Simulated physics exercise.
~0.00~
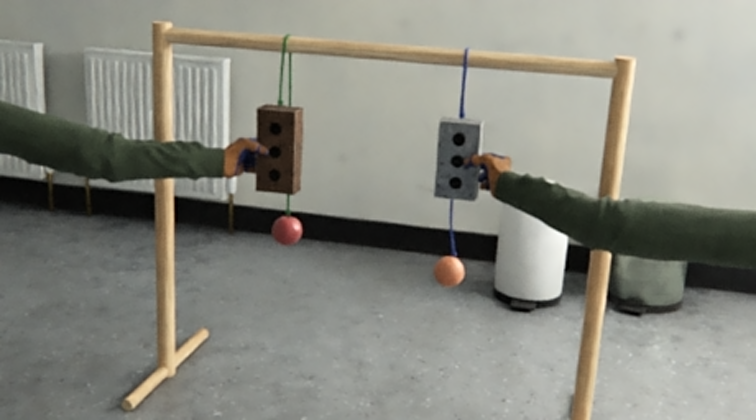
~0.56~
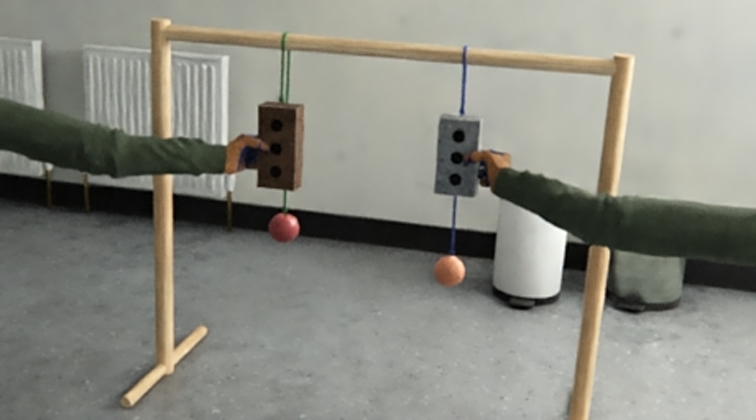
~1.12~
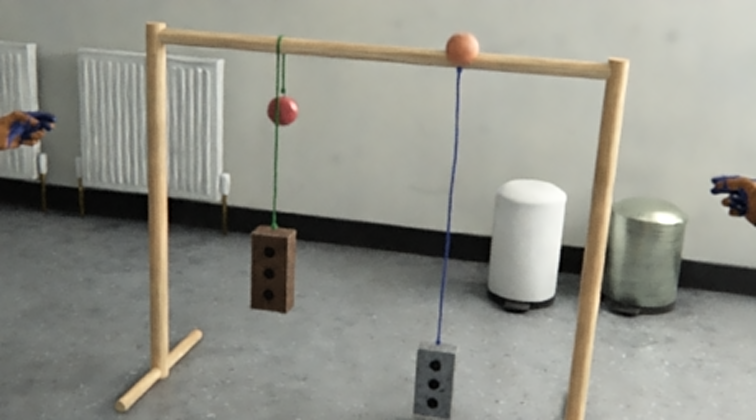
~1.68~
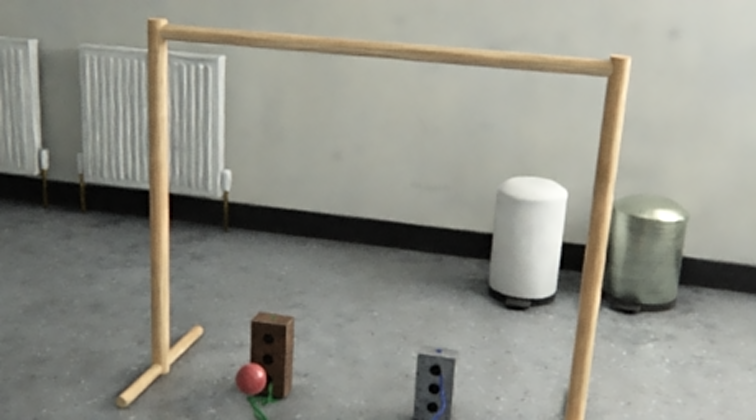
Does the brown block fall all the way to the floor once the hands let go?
Yes, the brown block drops and ends up on the floor, with its cord off the rail and the red ball beside it. The grey block also ends up on the floor, its cord no longer on the rail.
